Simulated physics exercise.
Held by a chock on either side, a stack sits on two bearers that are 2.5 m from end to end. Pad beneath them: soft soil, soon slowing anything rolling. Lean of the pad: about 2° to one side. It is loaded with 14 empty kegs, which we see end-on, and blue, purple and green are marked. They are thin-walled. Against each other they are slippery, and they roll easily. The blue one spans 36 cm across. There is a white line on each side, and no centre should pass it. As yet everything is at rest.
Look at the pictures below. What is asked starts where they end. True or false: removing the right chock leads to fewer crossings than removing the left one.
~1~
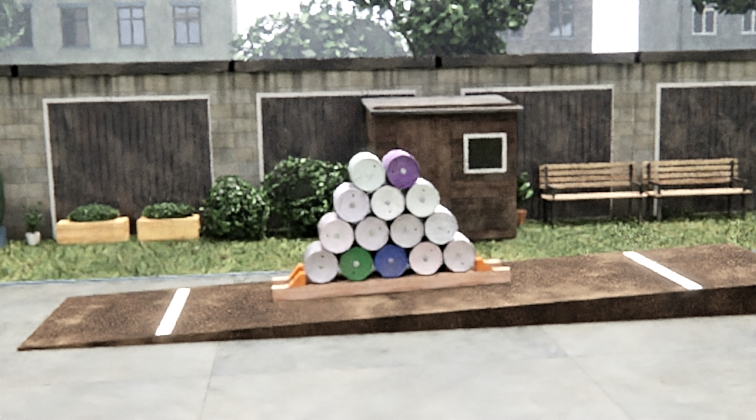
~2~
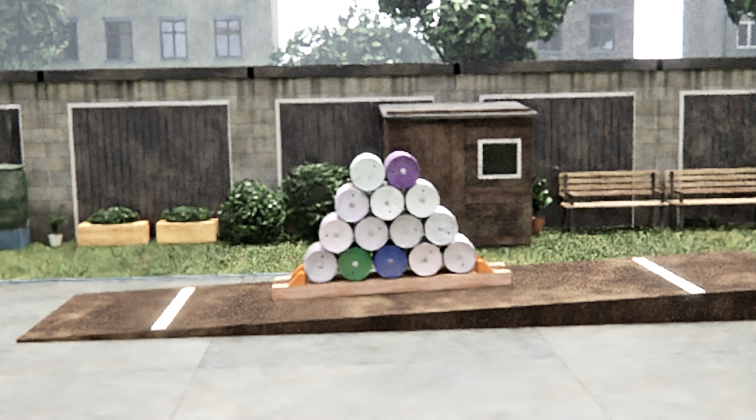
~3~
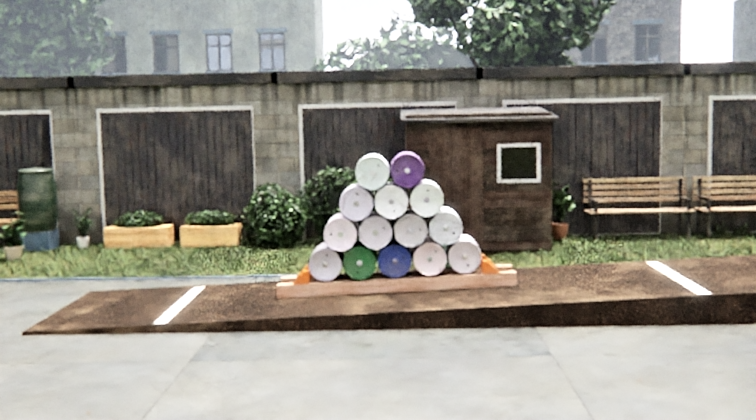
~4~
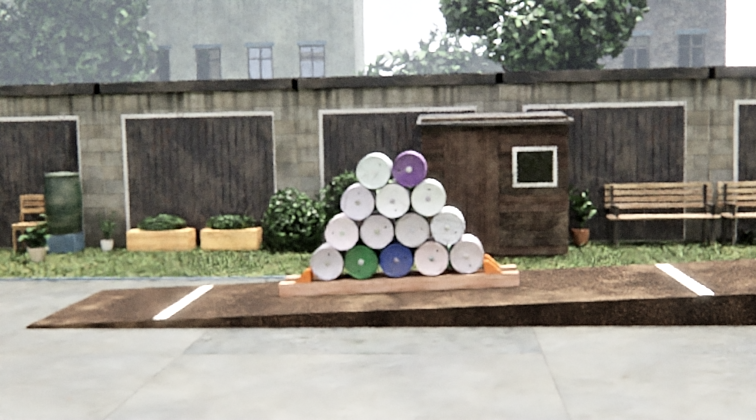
True.
With the left chock gone, after 2.3 s, blue is on the bearers, 120 cm from the bearers' left end; purple is up on others, 110 cm from the bearers' left end, rolling left; green is on the bearers, 25 cm from the bearers' left end, rolling left; 1 past a line.
With the left chock gone, finally, blue is on the bearers, 30 cm from the bearers' left end; purple is off the bearers, 95 cm short of the left line; green is past the left line; 5 past a line.
With the right chock gone, after 1.8 s, blue is on the bearers, 125 cm from the bearers' left end; purple is up on others, 75 cm from the bearers' right end, rolling right; green is on the bearers, 90 cm from the bearers' left end; 0 past a line.
With the right chock gone, finally, blue is on the bearers, 125 cm from the bearers' left end; purple is on the bearers, 5 cm from the bearers' right end; green is on the bearers, 90 cm from the bearers' left end; 0 past a line.
